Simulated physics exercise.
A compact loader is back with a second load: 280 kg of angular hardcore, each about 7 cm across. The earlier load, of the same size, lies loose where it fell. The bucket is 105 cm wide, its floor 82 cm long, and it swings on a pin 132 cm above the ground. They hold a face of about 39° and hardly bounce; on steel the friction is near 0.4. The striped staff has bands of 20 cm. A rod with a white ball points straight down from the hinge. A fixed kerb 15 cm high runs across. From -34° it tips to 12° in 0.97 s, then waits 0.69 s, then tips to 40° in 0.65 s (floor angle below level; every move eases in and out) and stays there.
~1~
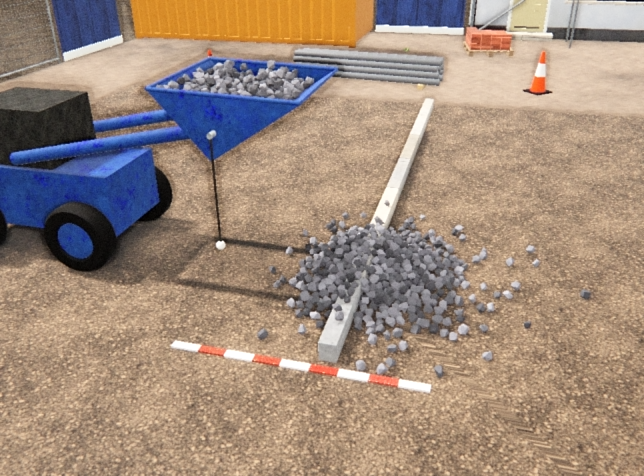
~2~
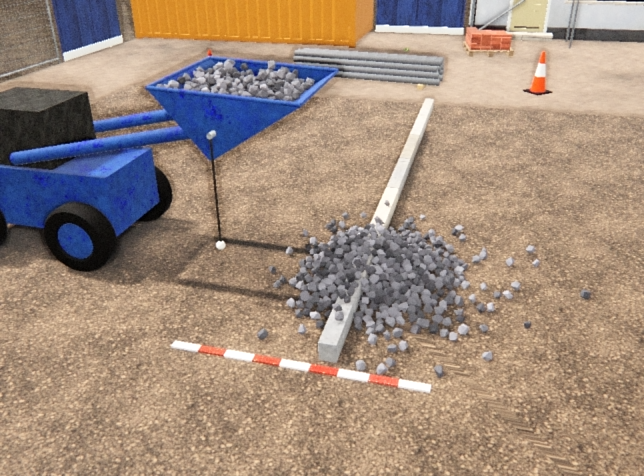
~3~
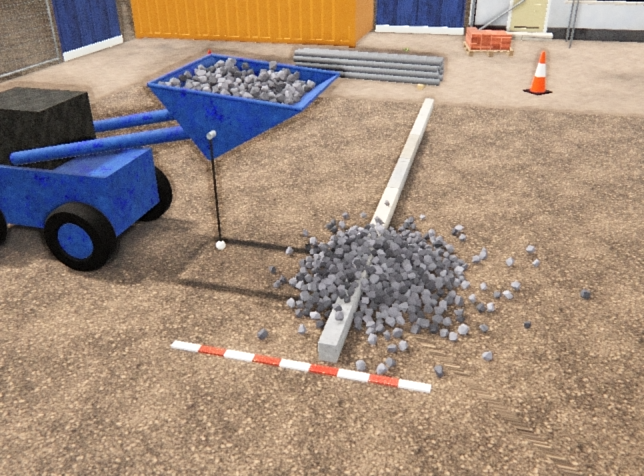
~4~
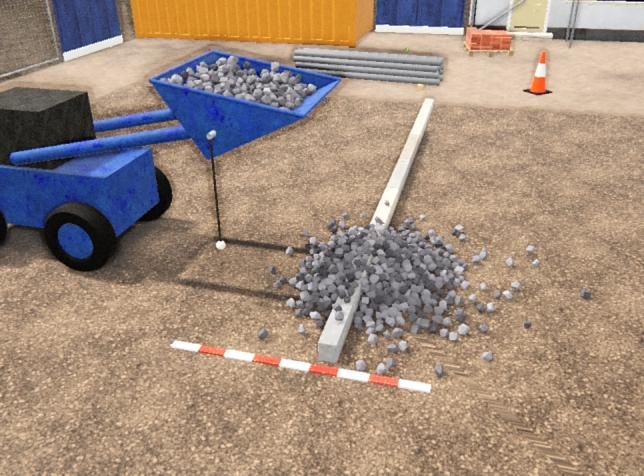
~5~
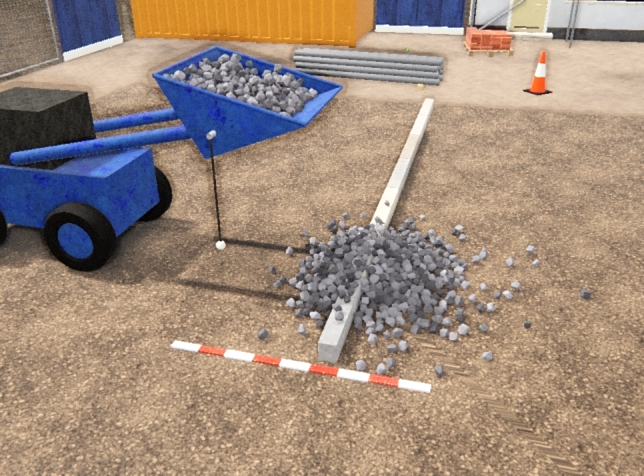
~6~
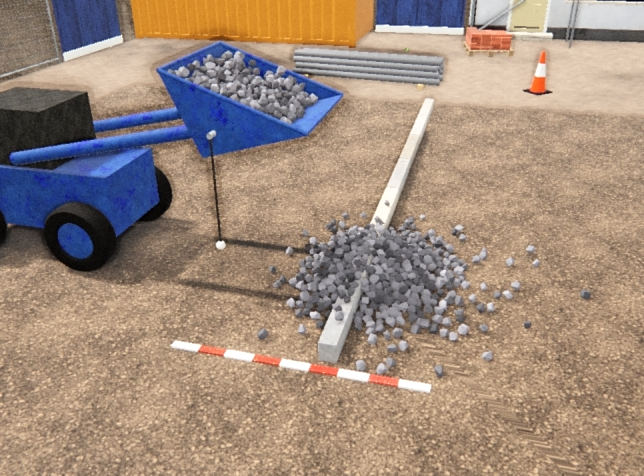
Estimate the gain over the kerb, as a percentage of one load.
About 15 per cent.
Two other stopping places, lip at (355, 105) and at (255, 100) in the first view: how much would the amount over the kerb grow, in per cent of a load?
About 80 and 0 per cent.
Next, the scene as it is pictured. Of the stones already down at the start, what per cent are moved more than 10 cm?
About 5 per cent.
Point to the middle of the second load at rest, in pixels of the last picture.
Near (335, 253).
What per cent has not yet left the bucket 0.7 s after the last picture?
It holds some 100 per cent.
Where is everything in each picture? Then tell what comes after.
In the first picture, the bucket is at -34°, its lip at (300, 104); the top of the load is at (241, 70). The earlier load is highest near (364, 252), 24 cm above ground level, 39 % on this side of the kerb, 61 % over the kerb.
In the second picture, the bucket is at -33°, its lip at (301, 105); the top of the load is at (234, 70).
In the third picture, the bucket is at -30°, its lip at (302, 110); the top of the load is at (235, 69).
The fourth picture shows lip at (304, 116), floor tilted -27°, highest stones at (219, 66).
In the fifth picture, the bucket is at -22°, its lip at (306, 125); the top of the load is at (220, 63).
In the sixth picture, the bucket is at -16°, its lip at (307, 134); the top of the load is at (223, 59).
Then, 0.3 s after the last picture the floor is at 5°; in per cent of one load, 100 in the bucket, 39 on this side of the kerb, 61 over the kerb; the foremost stones are at (526, 282).
Then, 0.7 s after the last picture the floor is at 12°; in per cent of one load, 100 in the bucket, 39 on this side of the kerb, 61 over the kerb; the foremost stones are at (526, 282).
Then, 2.3 s after the last picture the floor is at 40°; in per cent of one load, 12 in the bucket, 124 on this side of the kerb, 64 over the kerb; the foremost stones are at (526, 282).
Then, 4.9 s after the last picture the floor is at 40°; in per cent of one load, 0 in the bucket, 124 on this side of the kerb, 76 over the kerb; the foremost stones are at (526, 282). Net gain over the kerb, 15.
